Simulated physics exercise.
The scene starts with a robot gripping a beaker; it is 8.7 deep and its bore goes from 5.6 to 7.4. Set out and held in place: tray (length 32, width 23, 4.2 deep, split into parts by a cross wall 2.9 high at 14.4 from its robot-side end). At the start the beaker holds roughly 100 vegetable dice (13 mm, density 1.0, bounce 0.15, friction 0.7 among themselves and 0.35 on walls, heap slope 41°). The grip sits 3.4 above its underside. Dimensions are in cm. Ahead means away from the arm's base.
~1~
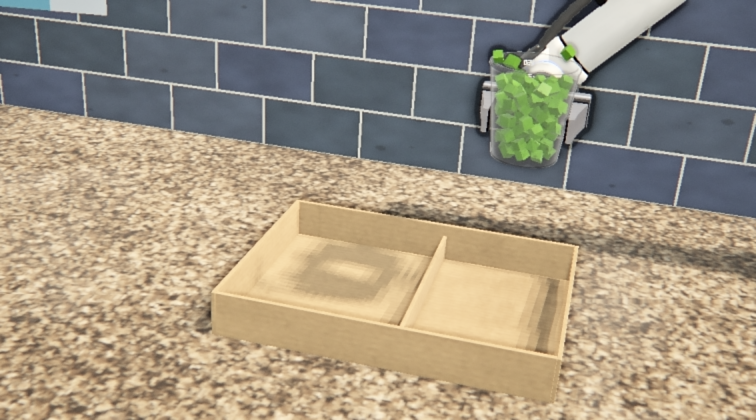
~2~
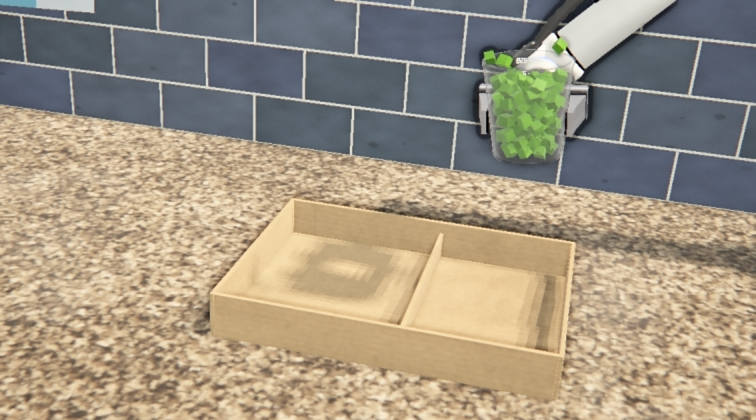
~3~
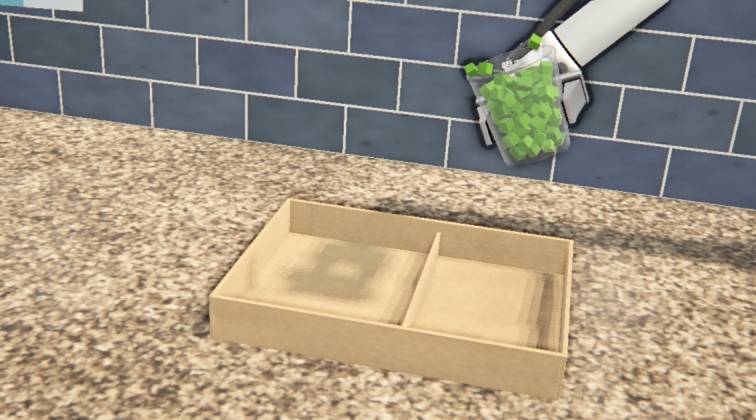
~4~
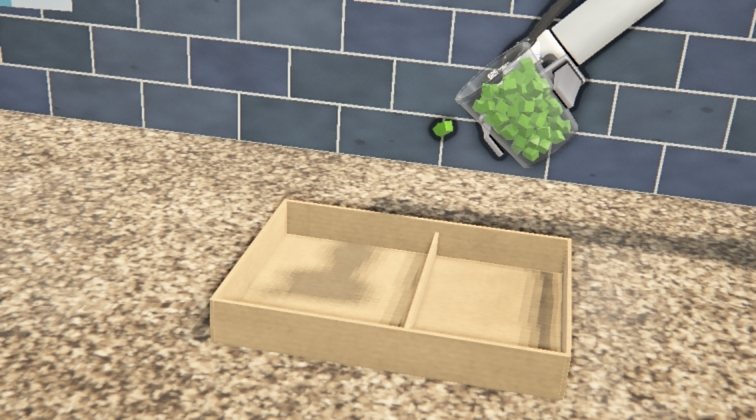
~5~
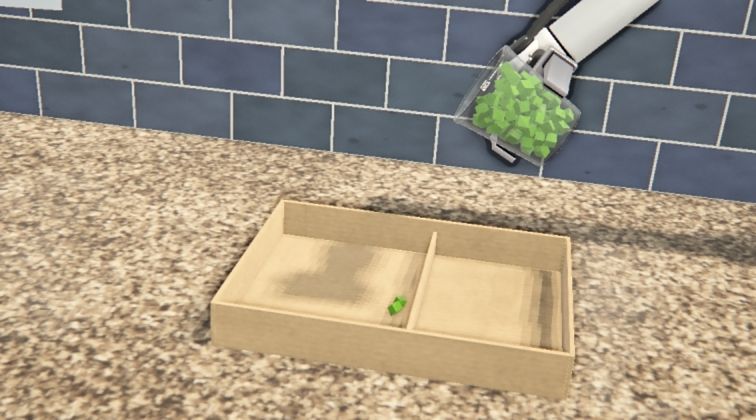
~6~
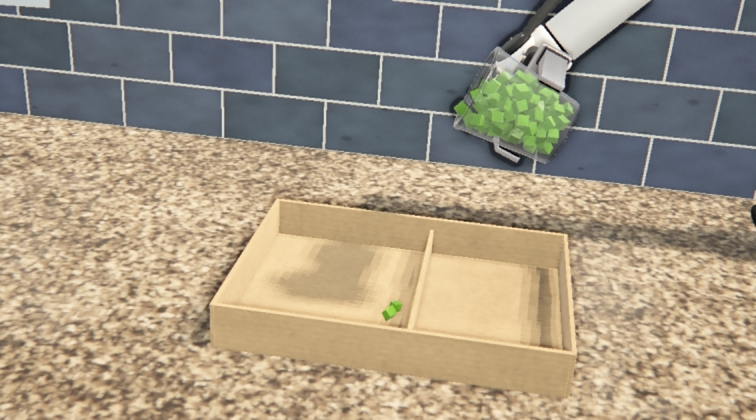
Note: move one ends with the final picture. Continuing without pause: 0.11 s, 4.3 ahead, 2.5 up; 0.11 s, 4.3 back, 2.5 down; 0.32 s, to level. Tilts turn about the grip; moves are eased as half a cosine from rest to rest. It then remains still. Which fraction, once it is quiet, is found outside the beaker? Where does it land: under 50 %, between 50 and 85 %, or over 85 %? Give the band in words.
It falls in the band between 50 and 85 %.
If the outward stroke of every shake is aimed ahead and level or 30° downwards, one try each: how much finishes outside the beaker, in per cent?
Try one gives about 50 in a hundred, try two about 10 in a hundred.
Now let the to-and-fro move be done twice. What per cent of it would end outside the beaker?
In that case, some 80 per cent.
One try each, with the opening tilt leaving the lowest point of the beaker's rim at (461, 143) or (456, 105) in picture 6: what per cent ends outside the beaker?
Near 100 and 45 in a hundred.
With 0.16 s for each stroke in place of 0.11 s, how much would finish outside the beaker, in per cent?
20 %.
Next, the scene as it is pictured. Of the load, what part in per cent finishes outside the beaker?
Roughly 75 per cent.
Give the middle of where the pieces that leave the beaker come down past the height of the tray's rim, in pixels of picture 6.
About at (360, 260).
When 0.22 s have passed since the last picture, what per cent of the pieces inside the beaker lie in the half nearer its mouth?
100 %.
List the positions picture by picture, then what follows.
The first picture shows beaker middle at (529, 112), level; upper third of the load around (534, 89), from x 500 to 570, top at y 55; 96 in the beaker.
The second picture shows beaker middle at (528, 110), tilted 6° forward; upper third of the load around (532, 86), from x 490 to 560, top at y 45.
The third picture shows beaker middle at (525, 109), tilted 23° forward; upper third of the load around (523, 86), from x 470 to 560, top at y 40.
The fourth picture shows beaker middle at (522, 110), tilted 44° forward; upper third of the load around (520, 90), from x 440 to 565, top at y 65; 94 in the beaker, 2 in flight or on a rim.
The fifth picture shows beaker middle at (521, 112), tilted 61° forward; upper third of the load around (515, 96), from x 395 to 565, top at y 70; 94 in the beaker, 2 in the far-side part.
The sixth picture shows beaker middle at (520, 111), tilted 67° forward; upper third of the load around (519, 95), from x 390 to 565, top at y 80; 94 in the beaker, 2 in the far-side part.
Then, 0.22 s after the last picture, tilted 67° forward, highest piece 24 above the table; 47 in the beaker, 2 in the far-side part, 47 in flight or on a rim.
Then, 0.43 s after the last picture, tilted 17° forward, highest piece 24 above the table; 73 in the far-side part, 22 in the beaker, 1 in the robot-side part.
Then, 0.74 s after the last picture, level, highest piece 22 above the table; 73 in the far-side part, 22 in the beaker, 1 in the robot-side part.
Then, 1.79 s after the last picture, level, highest piece 22 above the table; 73 in the far-side part, 22 in the beaker, 1 in the robot-side part.
Final count, 73 in the far-side part, 22 in the beaker, 1 in the robot-side part. That is 77 % outside the beaker.
